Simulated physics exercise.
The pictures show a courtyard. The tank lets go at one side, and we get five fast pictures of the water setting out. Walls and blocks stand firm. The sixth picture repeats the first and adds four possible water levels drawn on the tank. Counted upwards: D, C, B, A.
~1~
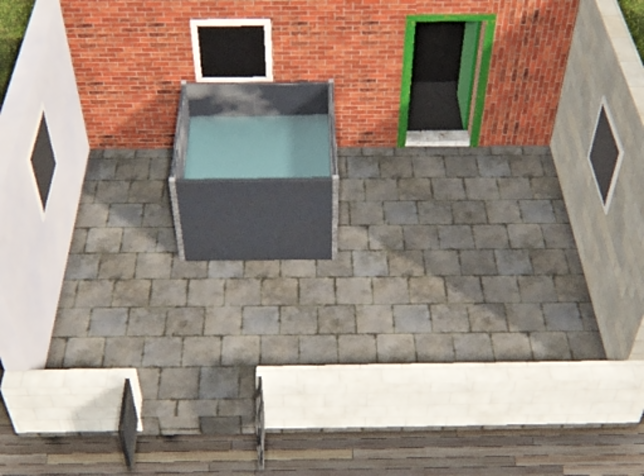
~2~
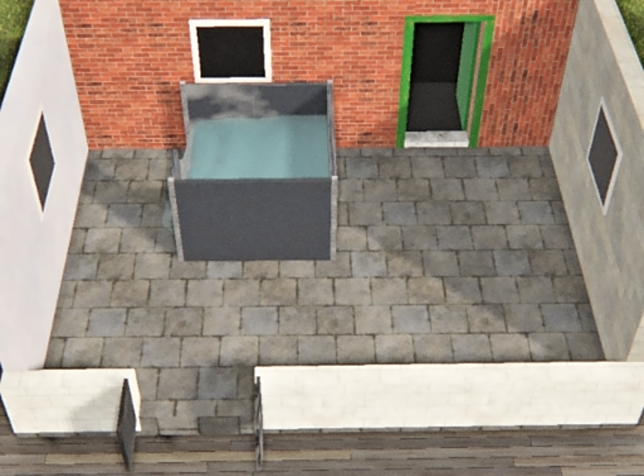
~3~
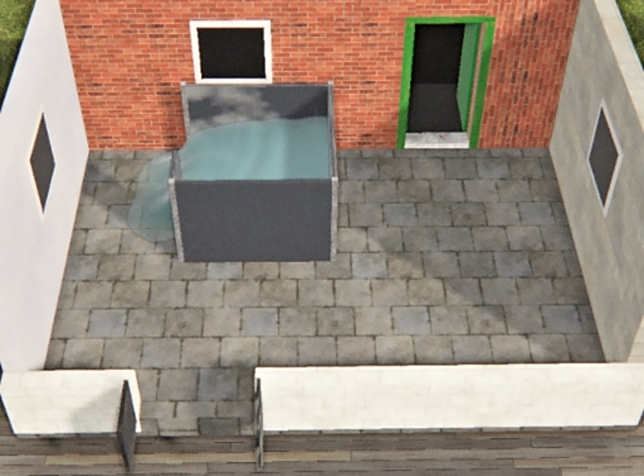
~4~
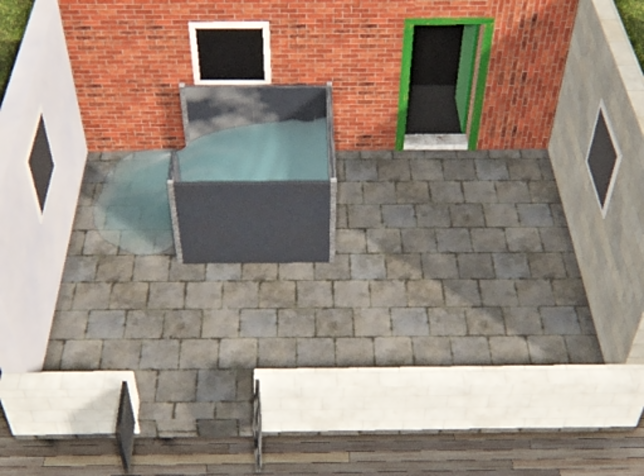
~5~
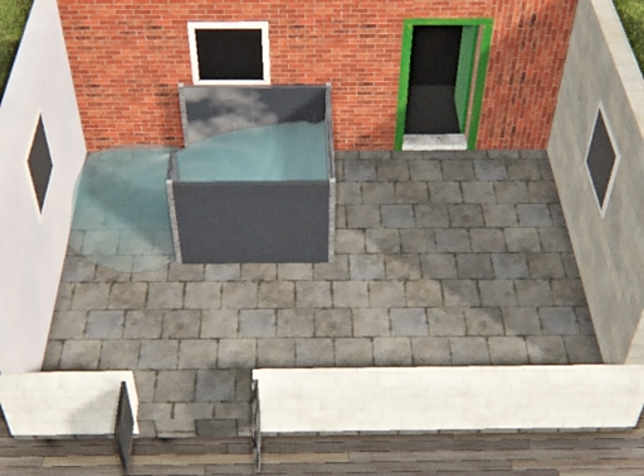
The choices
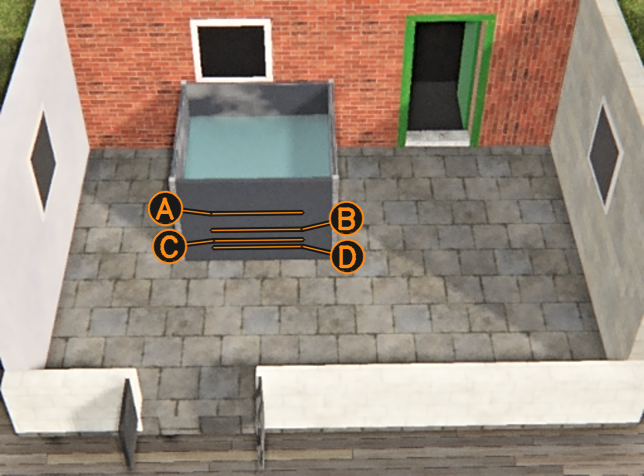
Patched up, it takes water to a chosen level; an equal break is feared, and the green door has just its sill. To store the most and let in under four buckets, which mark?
I would pick mark A.
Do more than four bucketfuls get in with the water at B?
No, that is safe.
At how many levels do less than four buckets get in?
All four.
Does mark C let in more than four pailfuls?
No.
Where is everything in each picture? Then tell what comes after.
Water in the tank at rest, its middle at (258, 159); foot of the green doorway at (437, 146); open gate at (196, 365).
Water covers 1 % of the ground, its front hidden from here.
Water covers 4 % of the ground and shows as far out as (148, 233).
Water covers 8 % of the ground and shows as far out as (101, 225).
Water covers 12 % of the ground and shows as far out as (69, 239).
On the marked copy, A at (256, 213); B at (257, 229); C at (257, 240); D at (258, 247); from the bottom up D, C, B, A.
If A is chosen, a splash gets over, under a bucket.
If B is chosen, nothing gets over.
If C is chosen, nothing gets over.
If D is chosen, nothing gets over.
